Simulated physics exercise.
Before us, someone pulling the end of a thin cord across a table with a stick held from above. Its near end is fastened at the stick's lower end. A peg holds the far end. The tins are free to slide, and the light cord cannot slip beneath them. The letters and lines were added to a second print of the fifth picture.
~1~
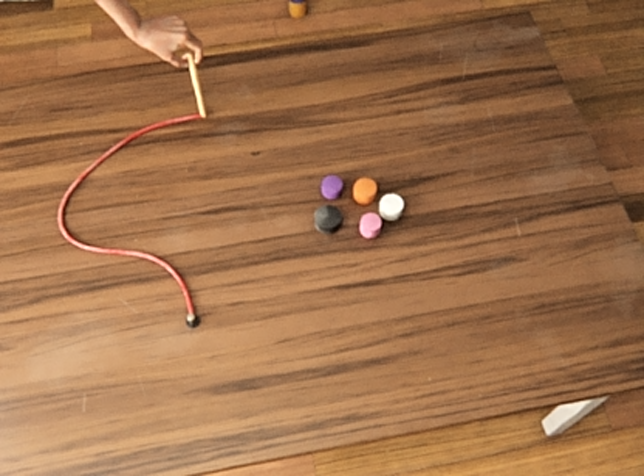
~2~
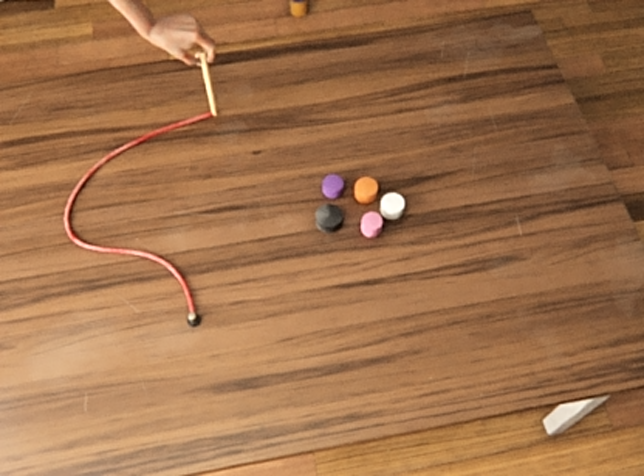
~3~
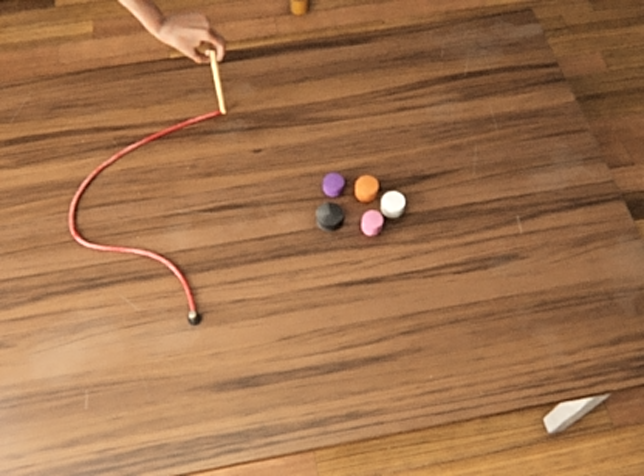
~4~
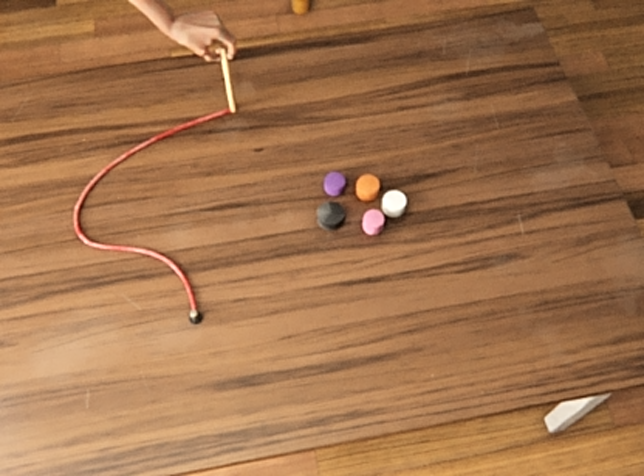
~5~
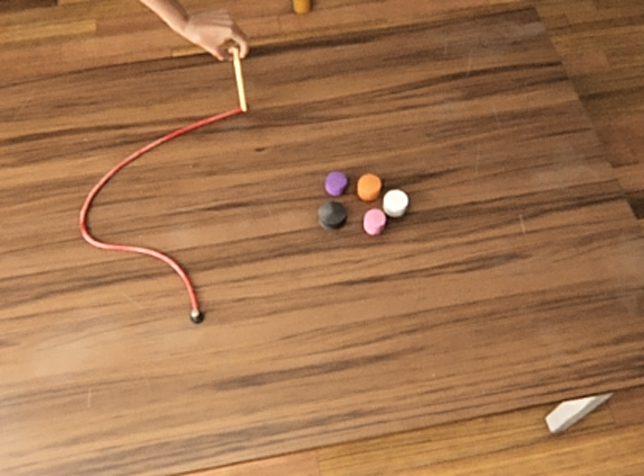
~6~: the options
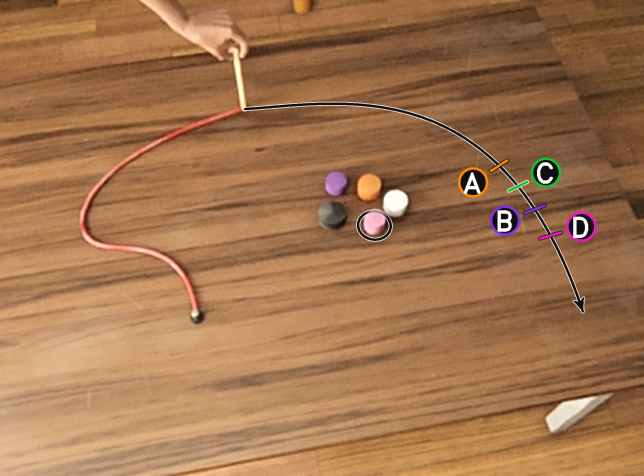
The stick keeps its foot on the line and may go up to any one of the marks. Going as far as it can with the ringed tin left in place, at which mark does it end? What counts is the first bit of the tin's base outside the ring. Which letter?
No farther than D.
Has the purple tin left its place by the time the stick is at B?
Yes.
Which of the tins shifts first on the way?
The purple tin.
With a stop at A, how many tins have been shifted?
The count is none.
On the marked copy, A at (499, 166); B at (535, 209); C at (518, 186); D at (551, 236); the ring at (374, 225); the route from (245, 109) via (455, 132) to (583, 311).
Following D. Soon after the start, foot of the stick (368, 106); pink tin (375, 222).
Later, foot of the stick (483, 152); pink tin (375, 222).
In the end, foot of the stick (550, 236); orange tin (373, 202); purple tin (351, 204); pink tin (375, 222); the pink tin is still in its ring.
As for the rest, A is safe but short; B is safe but short; C is safe but short.
